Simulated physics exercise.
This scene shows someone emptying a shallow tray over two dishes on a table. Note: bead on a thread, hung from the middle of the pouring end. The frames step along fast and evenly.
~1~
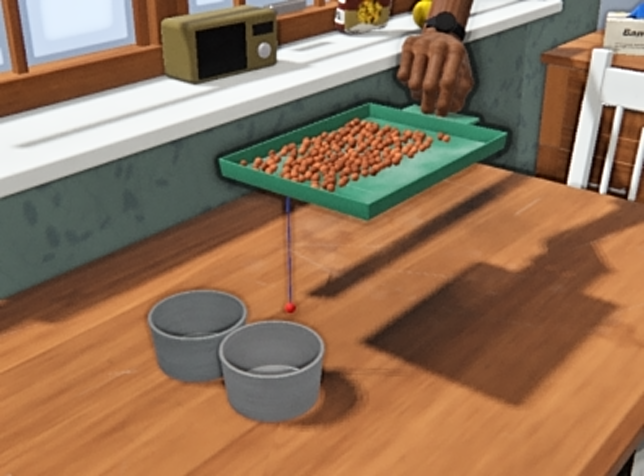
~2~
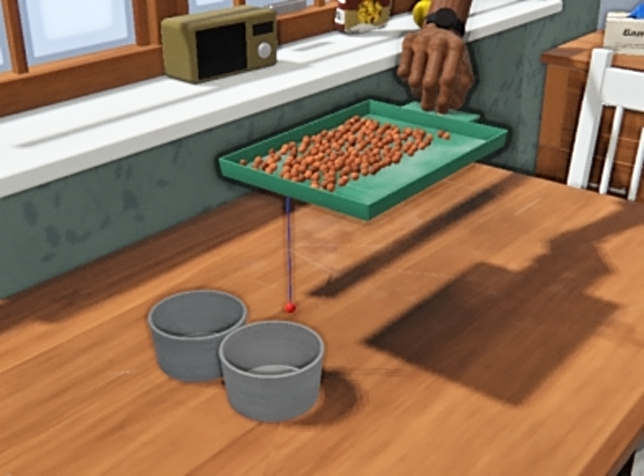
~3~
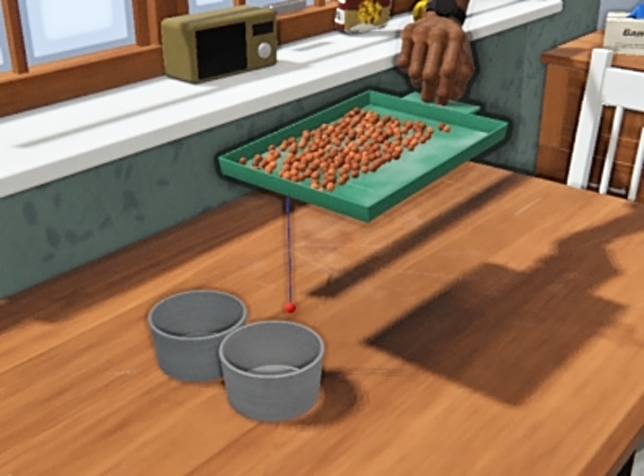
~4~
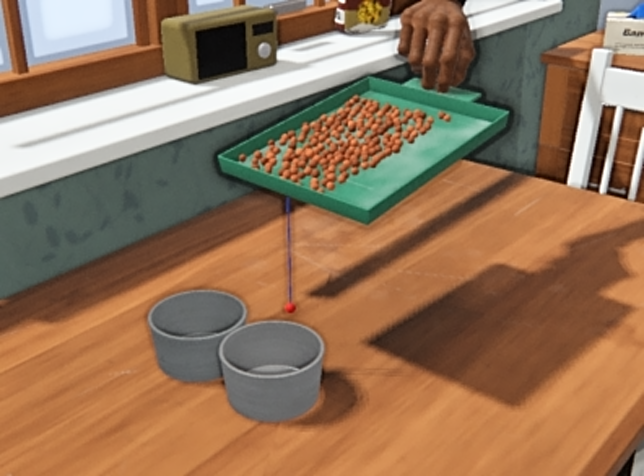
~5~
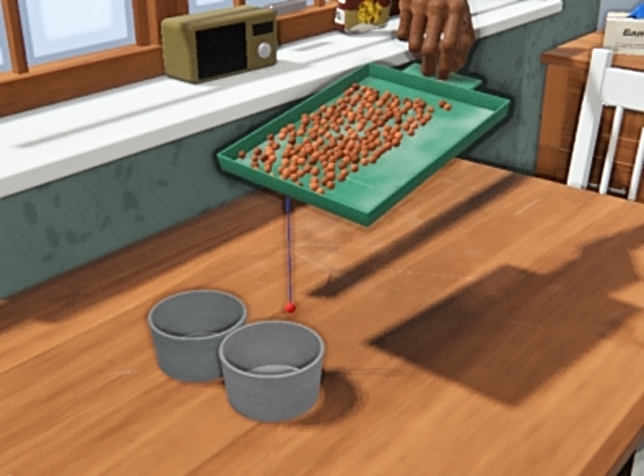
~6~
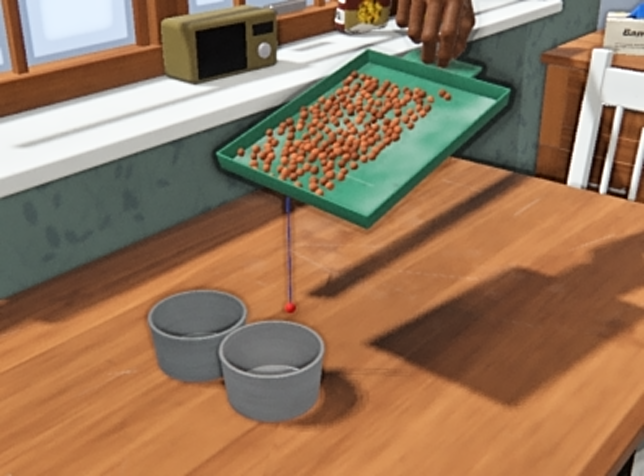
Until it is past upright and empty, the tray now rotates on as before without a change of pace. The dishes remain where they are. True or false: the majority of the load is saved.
False.
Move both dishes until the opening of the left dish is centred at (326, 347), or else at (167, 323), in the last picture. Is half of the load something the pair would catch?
Placing 1: A majority of it. Placing 2: A minority of it.
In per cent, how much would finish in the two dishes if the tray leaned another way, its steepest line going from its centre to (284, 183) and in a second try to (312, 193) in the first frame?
In order: About 90, then 70 percent.
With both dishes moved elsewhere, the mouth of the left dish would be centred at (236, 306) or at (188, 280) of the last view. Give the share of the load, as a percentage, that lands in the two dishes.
In turn 40 and 0 in a hundred.
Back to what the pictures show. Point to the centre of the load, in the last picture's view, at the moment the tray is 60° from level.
Around (329, 166).
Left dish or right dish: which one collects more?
Winner: The right side.
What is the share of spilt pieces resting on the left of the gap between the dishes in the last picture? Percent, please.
I'd guess close to 10 %.
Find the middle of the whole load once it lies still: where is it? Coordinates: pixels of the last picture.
Near pixel (323, 412).
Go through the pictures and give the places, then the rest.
The first frame shows corners of the pouring end (222, 159) and (368, 203), level; middle of the load (352, 153), clay pellets; left dish (164, 351); right dish (238, 389); bead on its thread (291, 308).
The second frame shows corners of the pouring end (222, 159) and (368, 204), level; middle of the load (352, 151).
The third frame shows corners of the pouring end (222, 158) and (368, 205), tipped barely, lowest at the right corner; middle of the load (352, 146).
The fourth frame shows corners of the pouring end (221, 156) and (367, 208), tipped a little, lowest at the right corner; middle of the load (352, 139).
The fifth frame shows corners of the pouring end (220, 154) and (367, 211), tipped a little, lowest at the right corner; middle of the load (351, 133).
The sixth frame shows corners of the pouring end (220, 153) and (367, 214), tipped clearly, lowest at the right corner; middle of the load (350, 126); left dish (164, 351); right dish (238, 389).
Just after the last frame, tray tipped steeply; almost all on the tray; just a few outside both; just a few in the air.
A moment on, tray tipped right over; almost all on the tray; just a few in the right dish; about a tenth outside both; just a few in the air.
Further on, tray tipped past a quarter turn; roughly a third in the right dish; roughly two thirds outside both.
When it is over, tray tipped past a quarter turn; roughly a third in the right dish; not one in the left dish; roughly two thirds outside both.
